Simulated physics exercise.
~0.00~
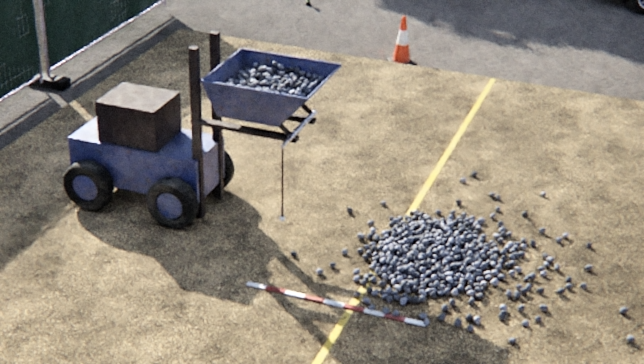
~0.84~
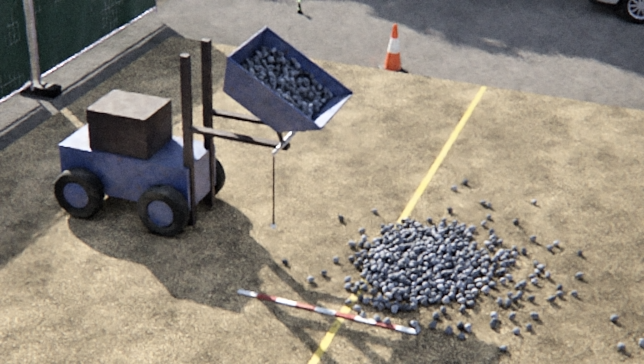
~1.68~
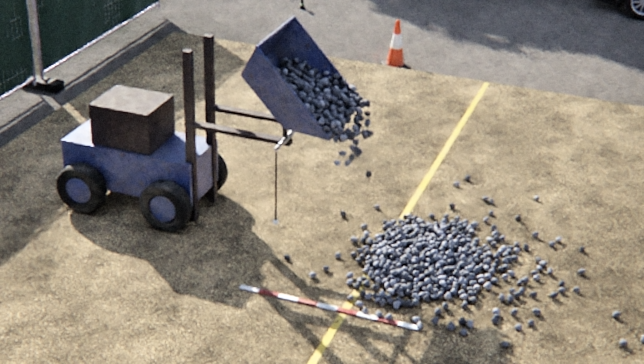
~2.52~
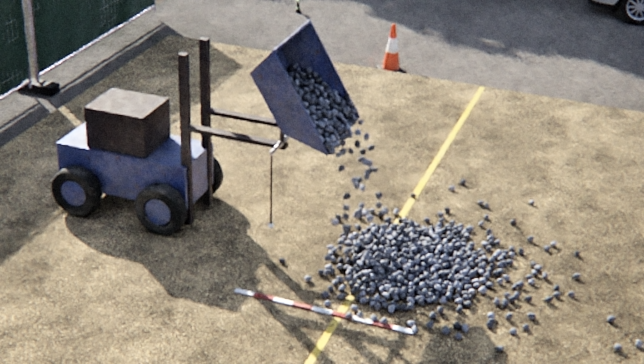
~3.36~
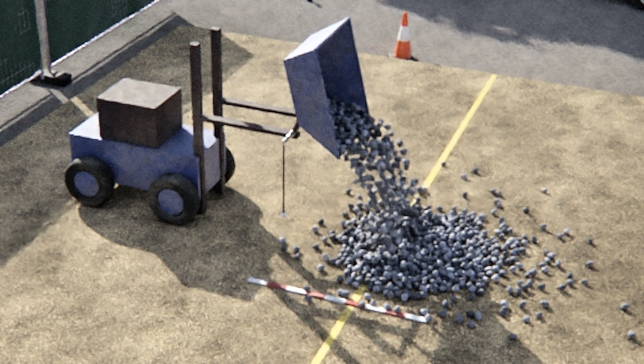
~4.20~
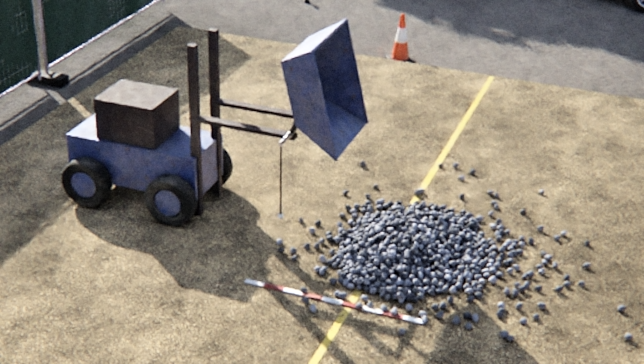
A small blue fork truck tipped its raised blue skip steeply to the right, and grey stones slid out in a thickening stream onto the loose pile lying across a yellow line, until the skip hung empty above a bigger heap.
